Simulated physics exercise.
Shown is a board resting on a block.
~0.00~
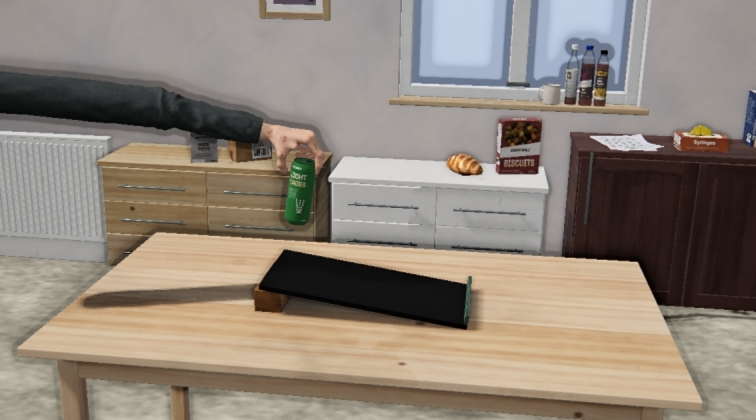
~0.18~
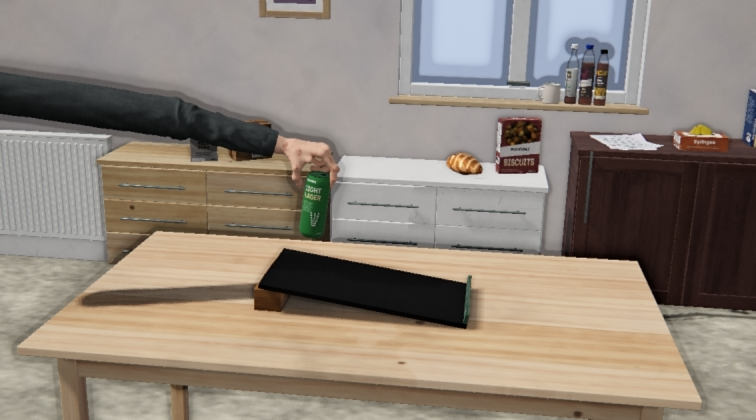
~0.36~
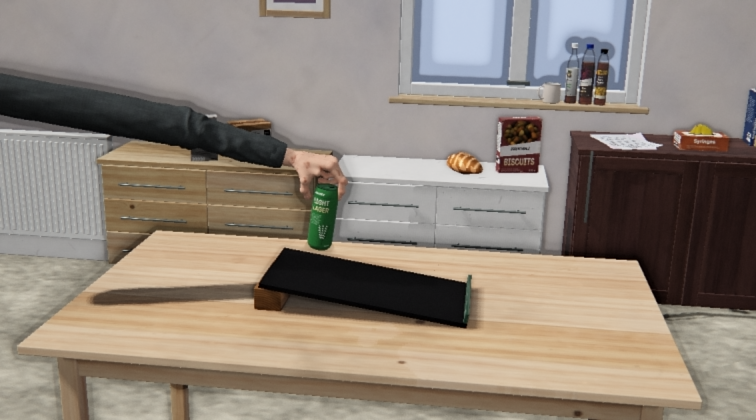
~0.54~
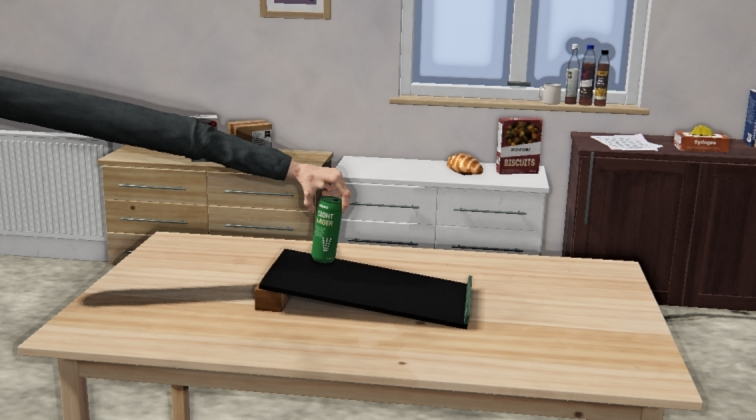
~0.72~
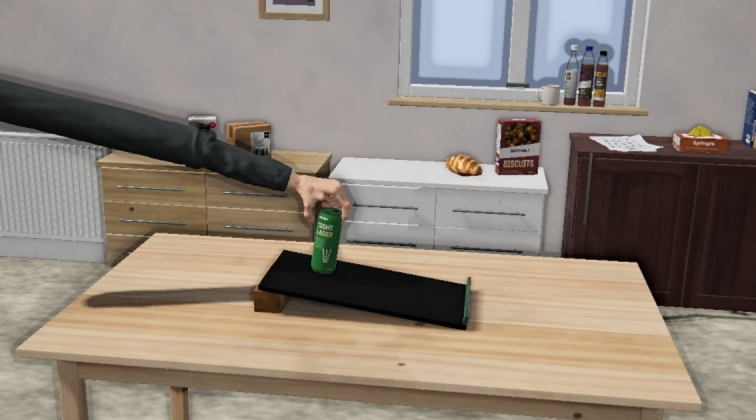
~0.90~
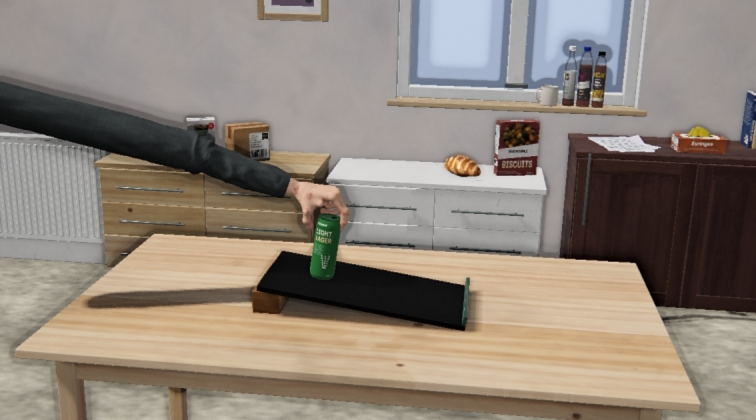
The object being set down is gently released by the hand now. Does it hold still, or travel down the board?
My guess is it won't budge.
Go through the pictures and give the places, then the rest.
Still above its spot; green can (301, 192), in the first picture.
Still above its spot; green can (315, 205), in the second picture.
Still above its spot; green can (323, 217), in the third picture.
Still above its spot; green can (327, 230), in the fourth picture.
Still above its spot; green can (327, 241), in the fifth picture.
In place under the hand; green can (326, 247), in the sixth picture.
After 1.10 s, nothing has stirred.
After 1.30 s, green can resting near (326, 247).
At rest (1.9 s), it is in place. Seen from the same camera at the end, green can near (326, 247). The green can remains at rest.
